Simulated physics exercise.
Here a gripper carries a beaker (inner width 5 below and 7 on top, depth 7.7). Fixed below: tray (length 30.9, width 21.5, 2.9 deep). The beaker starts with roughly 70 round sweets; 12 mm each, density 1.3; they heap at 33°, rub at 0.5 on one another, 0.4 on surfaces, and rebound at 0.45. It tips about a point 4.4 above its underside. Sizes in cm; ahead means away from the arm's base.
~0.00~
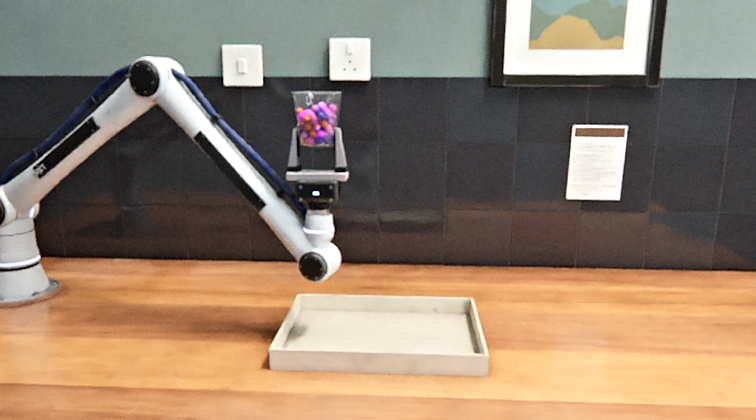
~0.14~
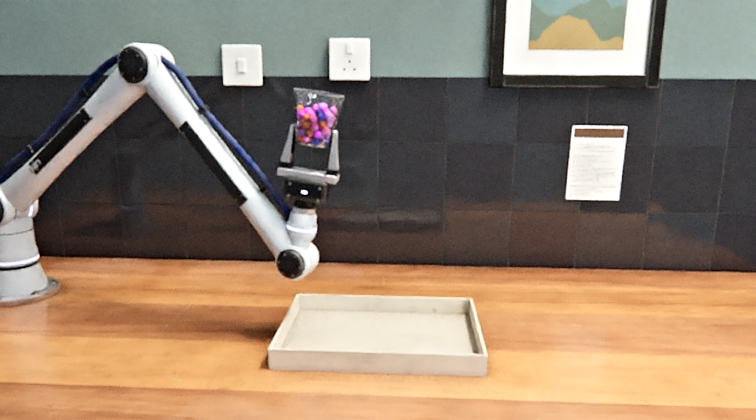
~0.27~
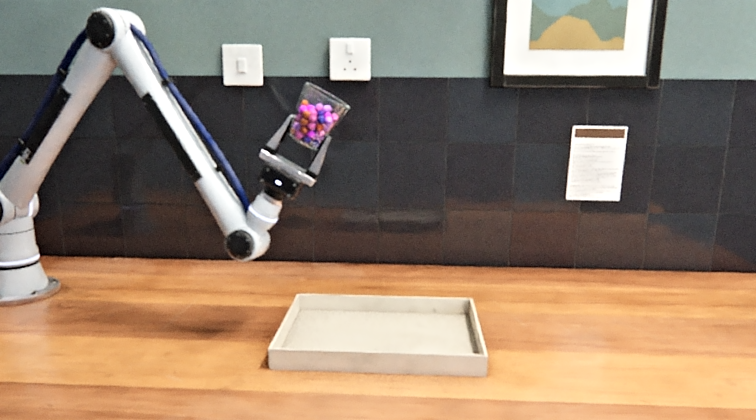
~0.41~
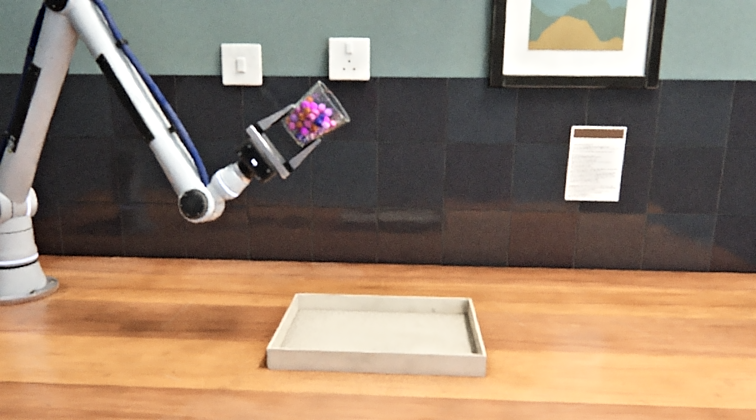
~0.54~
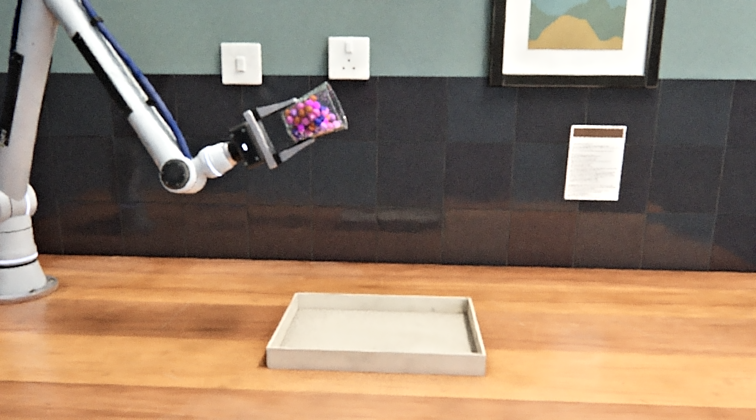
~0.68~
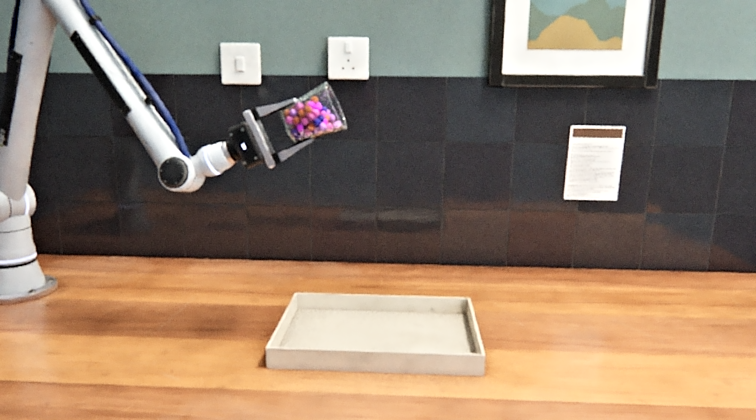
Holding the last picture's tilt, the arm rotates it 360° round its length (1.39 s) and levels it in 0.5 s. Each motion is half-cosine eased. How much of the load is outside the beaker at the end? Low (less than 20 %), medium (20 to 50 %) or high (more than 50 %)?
A low share, less than 20 %, ends outside the beaker.
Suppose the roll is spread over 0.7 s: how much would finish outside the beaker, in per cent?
Then about 0 per cent.
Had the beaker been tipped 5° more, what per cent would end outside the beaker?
It would be near 10 per cent.
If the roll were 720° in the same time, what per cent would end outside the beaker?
It would be near 5 per cent.
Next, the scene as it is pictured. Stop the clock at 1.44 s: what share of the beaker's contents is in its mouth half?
Some 40 per cent.
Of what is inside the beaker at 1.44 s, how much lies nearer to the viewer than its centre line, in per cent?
About 40 per cent.
After 1.44 s, tipped 66°, highest piece 38 above the table; 74 in the beaker.
After 2.19 s, tipped 57°, highest piece 38 above the table; 71 in the beaker, 3 in the tray.
After 2.77 s, upright, highest piece 39 above the table; 71 in the beaker, 3 in the tray.
After 3.47 s, upright, highest piece 39 above the table; 71 in the beaker, 3 in the tray.
In the end, 71 in the beaker, 3 in the tray. That is 4 % outside the beaker.
